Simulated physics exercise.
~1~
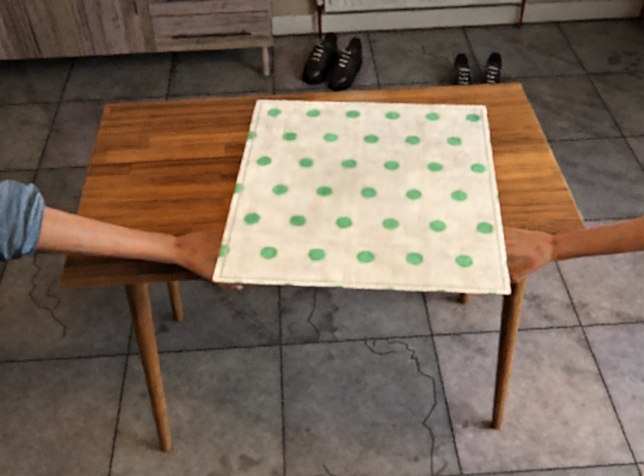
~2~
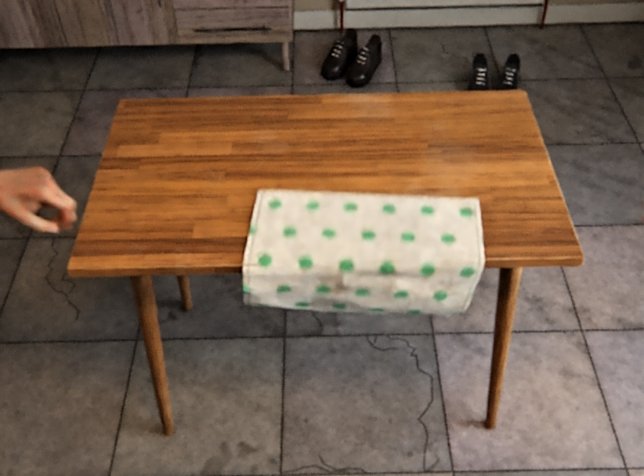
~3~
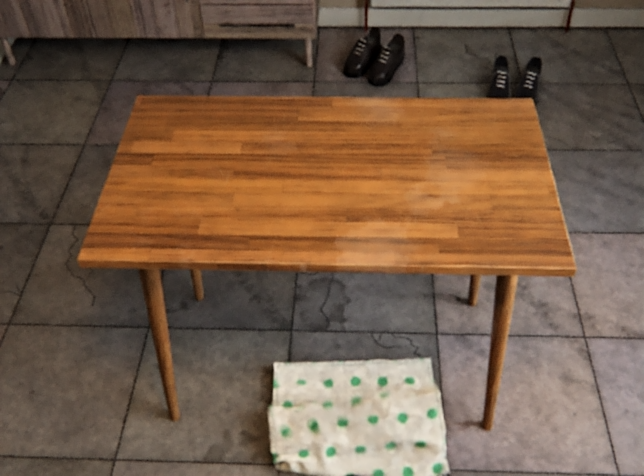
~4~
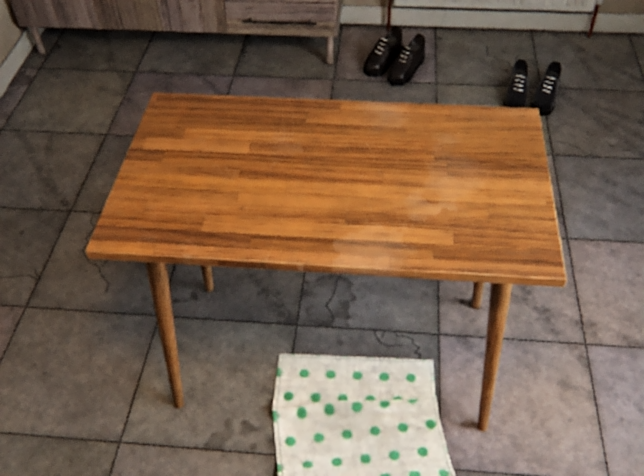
A cream pillow case with green polka dots is held out flat by two hands, one on each side, above the near part of a wooden dining table. The hands let go, and it comes down partly across the near edge, its front portion hanging over the side. With less than half of it still on top, the cloth slips off toward the viewer and drops to the grey tiled floor. The view drifts slightly sideways, with dark shoes visible behind the table. At the end, the pillow case lies spread on the tiles in front of the bare tabletop.
